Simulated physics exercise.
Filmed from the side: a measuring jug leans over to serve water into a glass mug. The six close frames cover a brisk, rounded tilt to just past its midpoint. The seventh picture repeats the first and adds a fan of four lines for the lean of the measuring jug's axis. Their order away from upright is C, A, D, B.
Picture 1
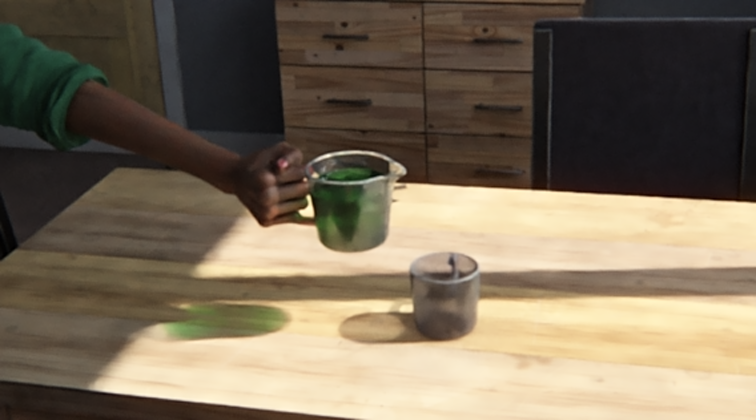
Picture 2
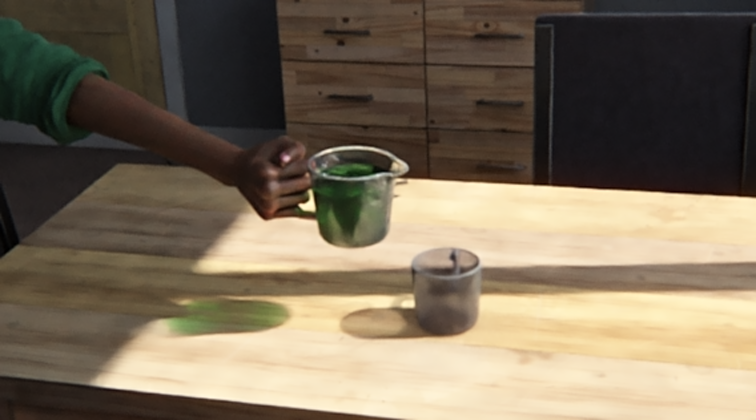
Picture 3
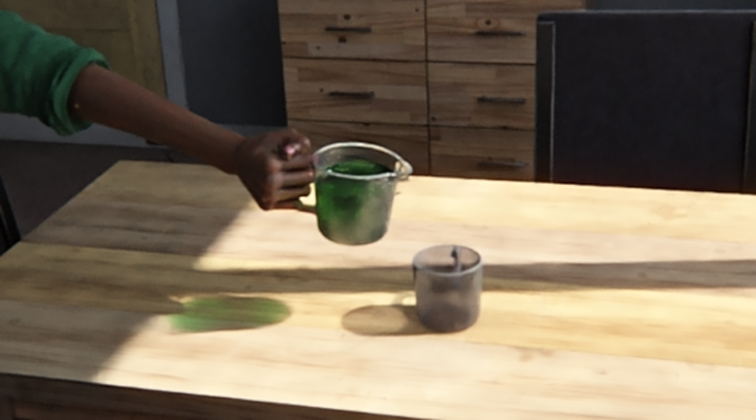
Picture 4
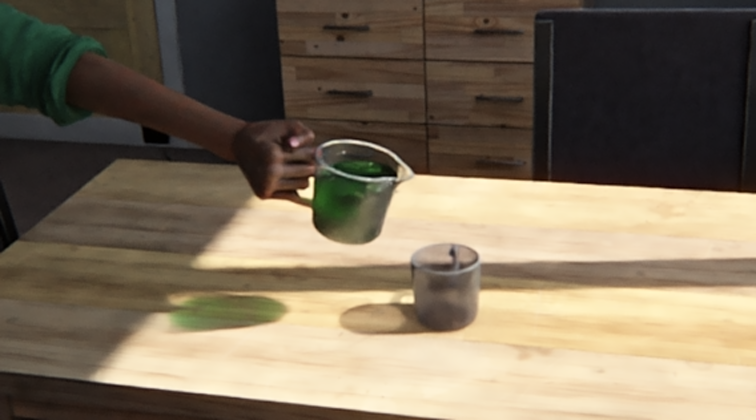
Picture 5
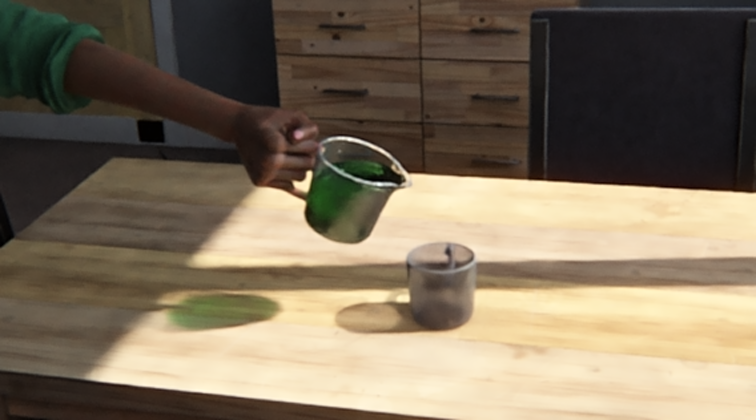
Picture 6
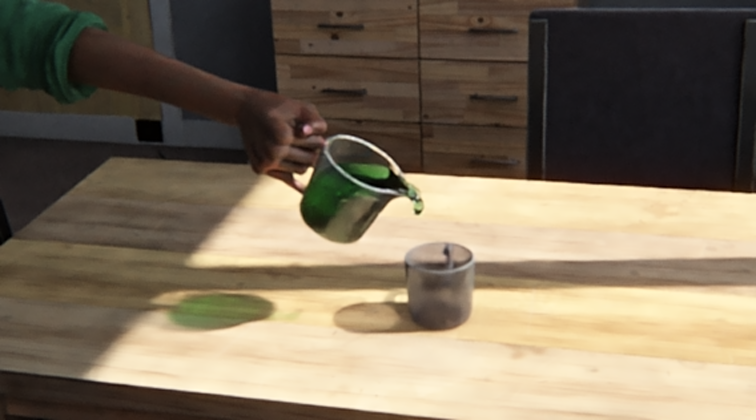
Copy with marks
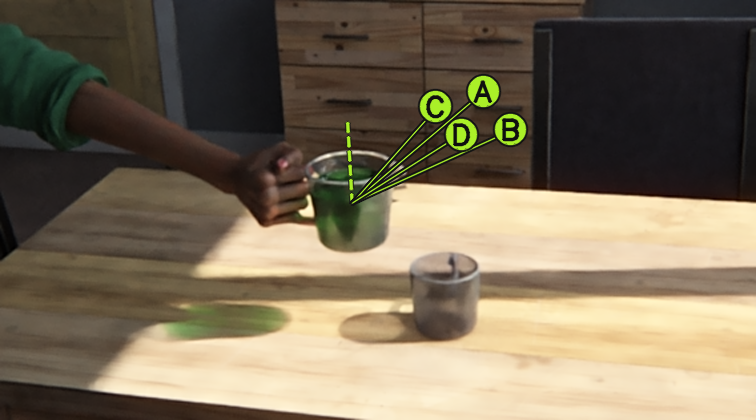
The footage shows a hand in a green sleeve holding a measuring jug of green-looking liquid above a wooden table, near a small glass mug. The hand gradually tilts the jug rightward, and liquid begins to come over its lip.
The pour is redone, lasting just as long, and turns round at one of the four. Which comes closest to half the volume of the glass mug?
A is best.
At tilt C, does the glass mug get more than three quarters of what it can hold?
No, less.
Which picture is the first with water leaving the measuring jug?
Picture 6.
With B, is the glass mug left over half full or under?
Over.
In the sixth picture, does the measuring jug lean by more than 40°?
No, it does not.
On the marked copy, A at (470, 102); B at (495, 137); C at (425, 120); D at (446, 143).
With A, the glass mug ends with about 50 % of what it can hold.
With B, the glass mug ends with about 86 % of what it can hold.
With C, the glass mug ends with about 35 % of what it can hold.
With D, the glass mug ends with about 69 % of what it can hold.
